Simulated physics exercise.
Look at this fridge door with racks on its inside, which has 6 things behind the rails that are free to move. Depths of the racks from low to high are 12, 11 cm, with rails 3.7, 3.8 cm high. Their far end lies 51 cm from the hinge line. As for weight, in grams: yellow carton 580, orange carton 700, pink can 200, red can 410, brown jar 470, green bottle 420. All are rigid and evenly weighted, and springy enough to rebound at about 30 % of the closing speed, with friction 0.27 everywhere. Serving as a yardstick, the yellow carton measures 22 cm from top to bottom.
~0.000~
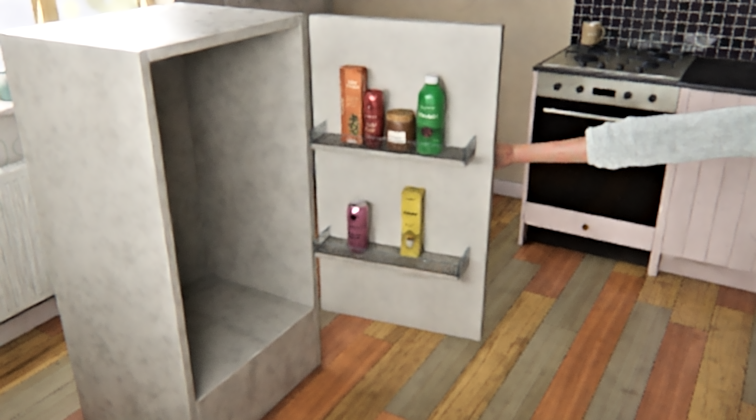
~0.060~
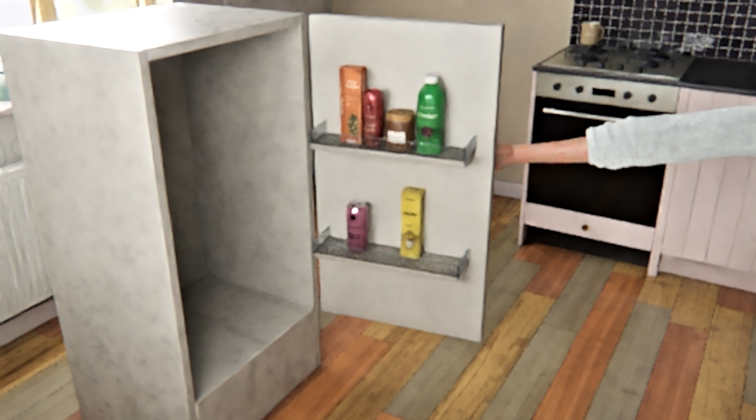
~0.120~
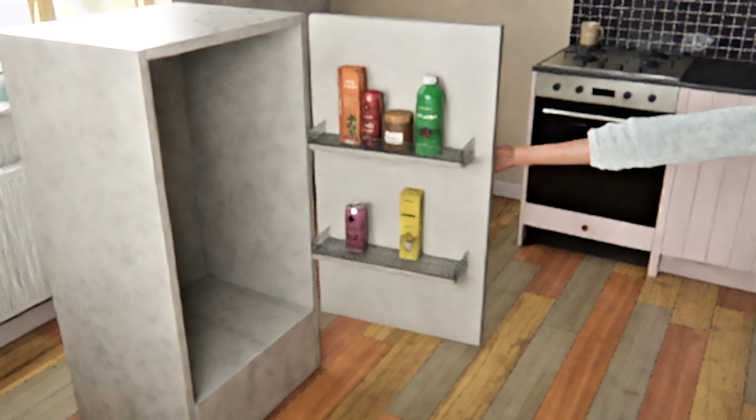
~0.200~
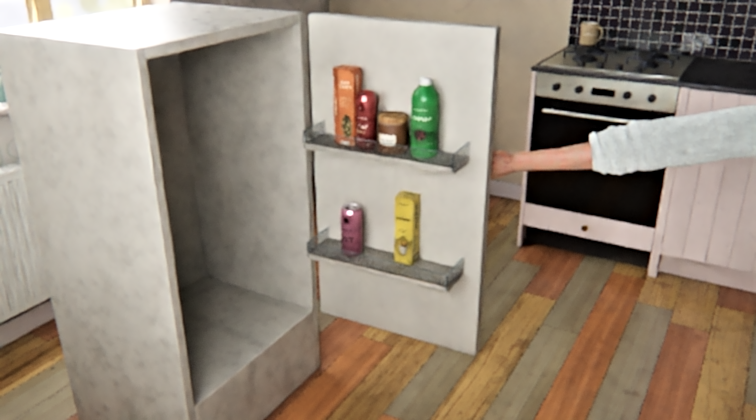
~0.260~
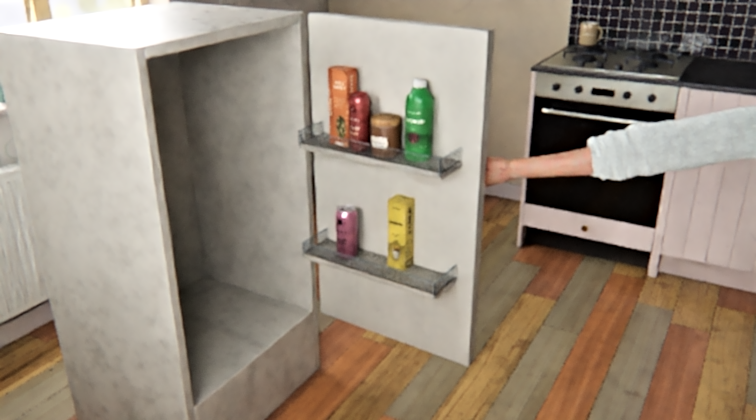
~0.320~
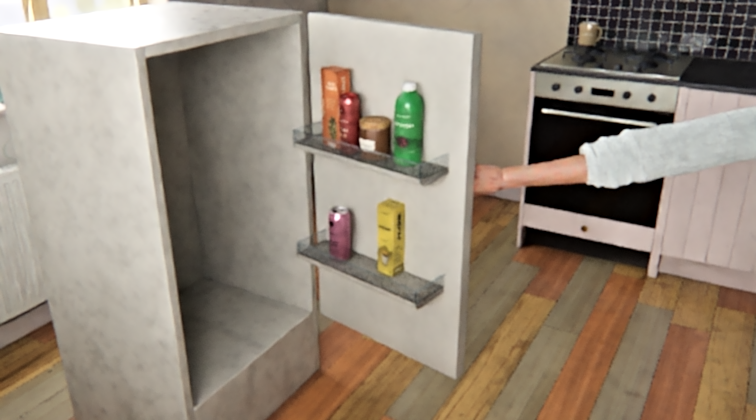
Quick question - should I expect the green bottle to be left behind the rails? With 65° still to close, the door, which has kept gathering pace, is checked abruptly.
No, it won't be.
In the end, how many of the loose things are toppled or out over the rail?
Total: 4.
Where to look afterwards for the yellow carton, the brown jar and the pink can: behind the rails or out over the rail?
Afterwards, the yellow carton leaves its support, the brown jar stays on its support, and the pink can stays on its support.
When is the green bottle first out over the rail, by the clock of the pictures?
I'd say around the 0.6 s mark.
By 0.62 s, door 65° open; yellow carton and green bottle now out over the rail; red can tilted 28°; orange carton tilted 11°.
By 1.12 s, door 65° open; red can on its side; orange carton tilted 17°; pink can 2 cm from its spot.
By 1.92 s, door 65° open; orange carton now out over the rail; red can on its side; pink can 2 cm from its spot.
When it is over (2.3 s), out over the rail, yellow carton, orange carton and green bottle; lying over behind the rails, red can; the other 2 within 5 cm of the start.
